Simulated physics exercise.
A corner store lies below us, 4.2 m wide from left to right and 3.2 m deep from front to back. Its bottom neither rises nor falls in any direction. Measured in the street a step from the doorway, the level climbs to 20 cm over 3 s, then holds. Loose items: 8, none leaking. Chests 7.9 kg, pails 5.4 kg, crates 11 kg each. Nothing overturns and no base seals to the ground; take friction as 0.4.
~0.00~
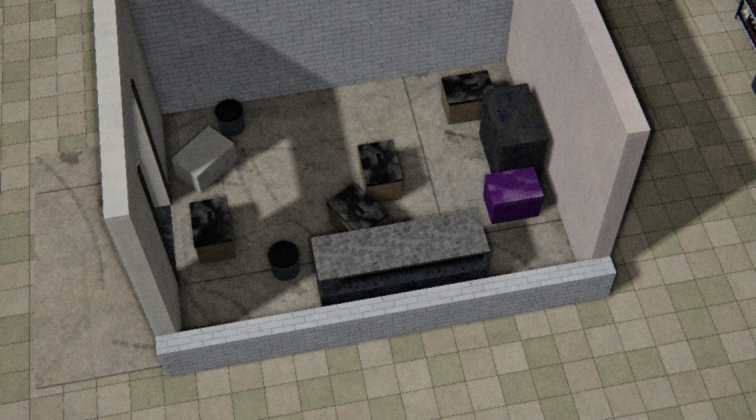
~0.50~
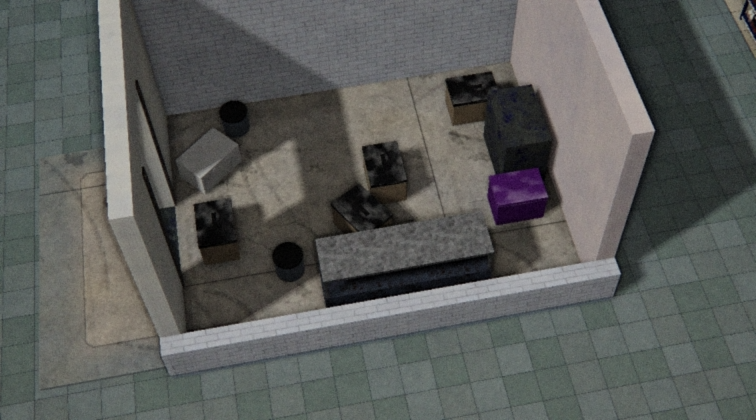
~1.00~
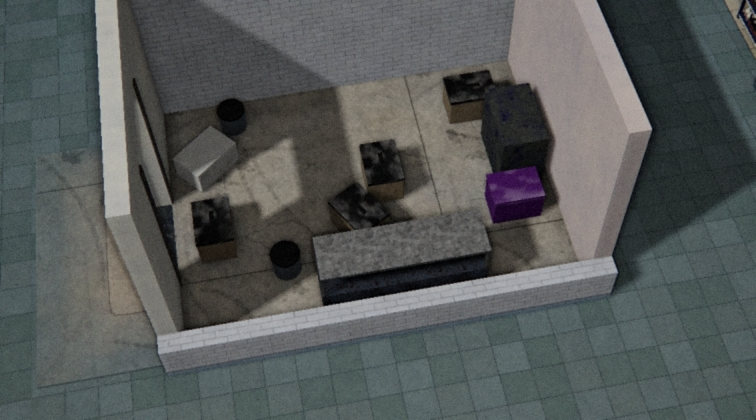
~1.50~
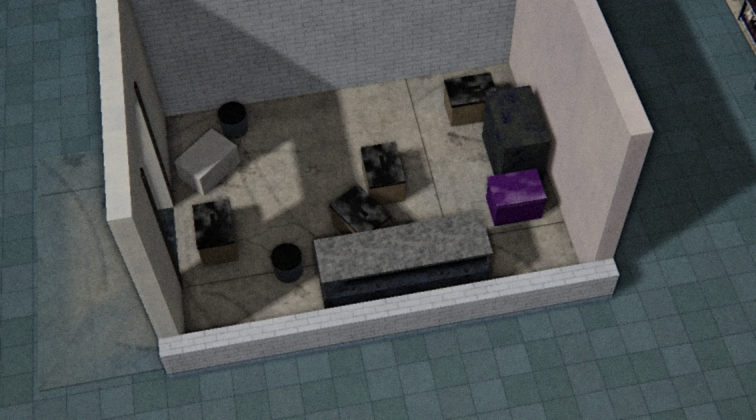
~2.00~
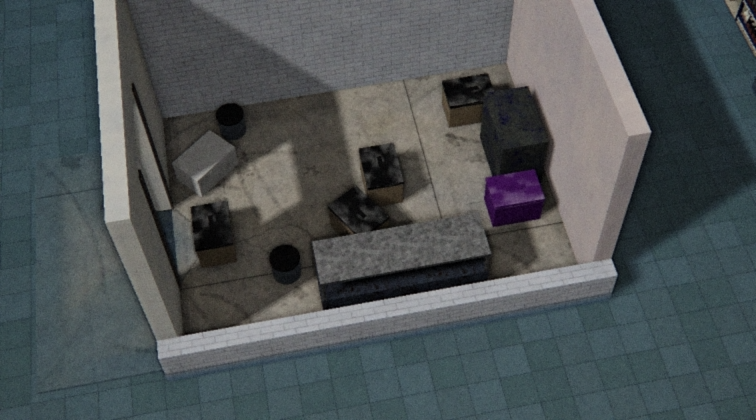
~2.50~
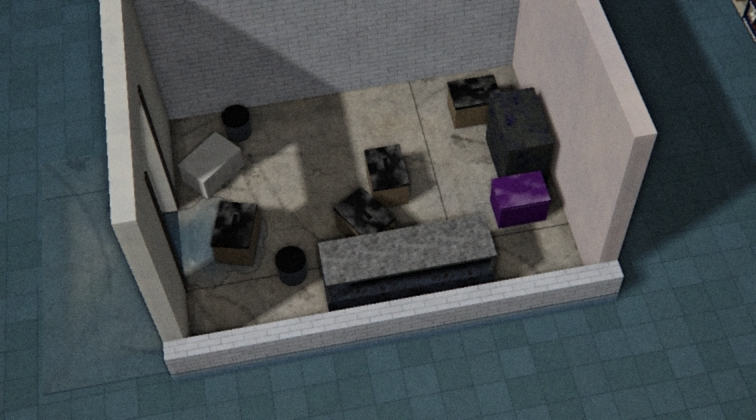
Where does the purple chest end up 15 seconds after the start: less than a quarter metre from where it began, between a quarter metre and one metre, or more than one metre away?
It will likely make a small trip.
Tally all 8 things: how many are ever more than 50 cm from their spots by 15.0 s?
That comes to 7.
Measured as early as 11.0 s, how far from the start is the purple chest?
Roughly 80 centimetres by that point.
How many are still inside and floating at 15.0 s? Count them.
8.
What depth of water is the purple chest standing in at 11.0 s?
About 15 cm.
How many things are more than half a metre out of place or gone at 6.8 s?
3.
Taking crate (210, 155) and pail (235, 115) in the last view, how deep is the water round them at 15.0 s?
Some 10 cm at the first, some 9 cm at the second.
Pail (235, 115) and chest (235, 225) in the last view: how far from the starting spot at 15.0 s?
100 cm, 300 cm.
After 3.5 s the purple chest is near (521, 189), 0.0 m from its start, aground; 0 afloat.
After 6.8 s the purple chest is near (539, 185), 0.2 m from its start, aground; 5 afloat.
After 11.0 s the purple chest is near (555, 247), 0.9 m from its start, afloat; 6 afloat.
After 15.0 s the purple chest is near (511, 240), 0.7 m from its start, afloat; 8 afloat.
